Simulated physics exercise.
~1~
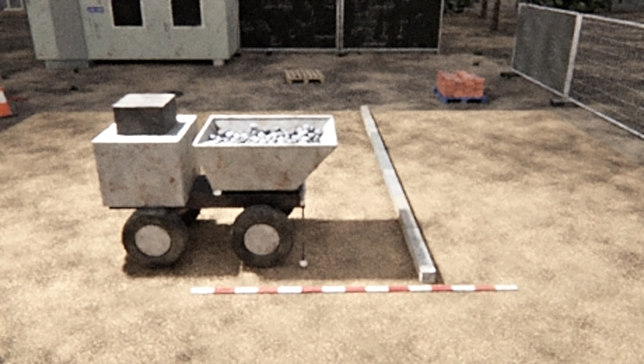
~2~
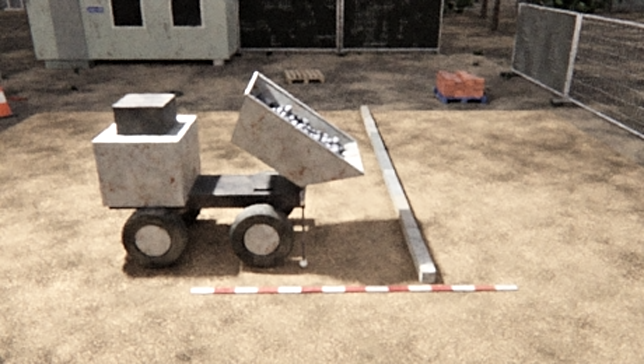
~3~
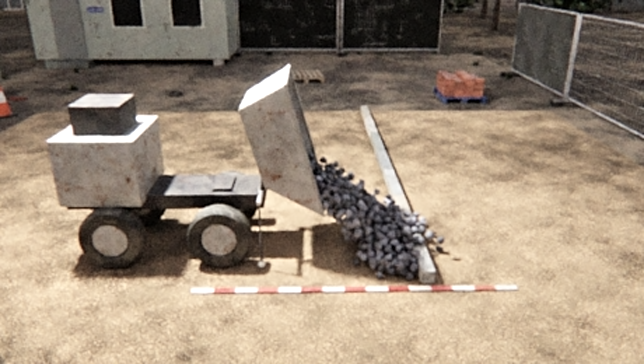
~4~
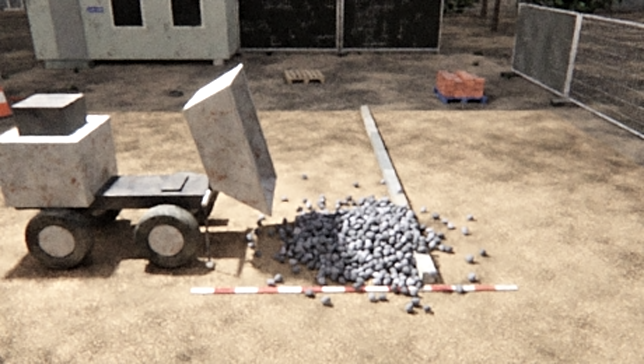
Small site dumper tipping its steel skip and backing away left, spilling grey stones into a heap against a low kerb.
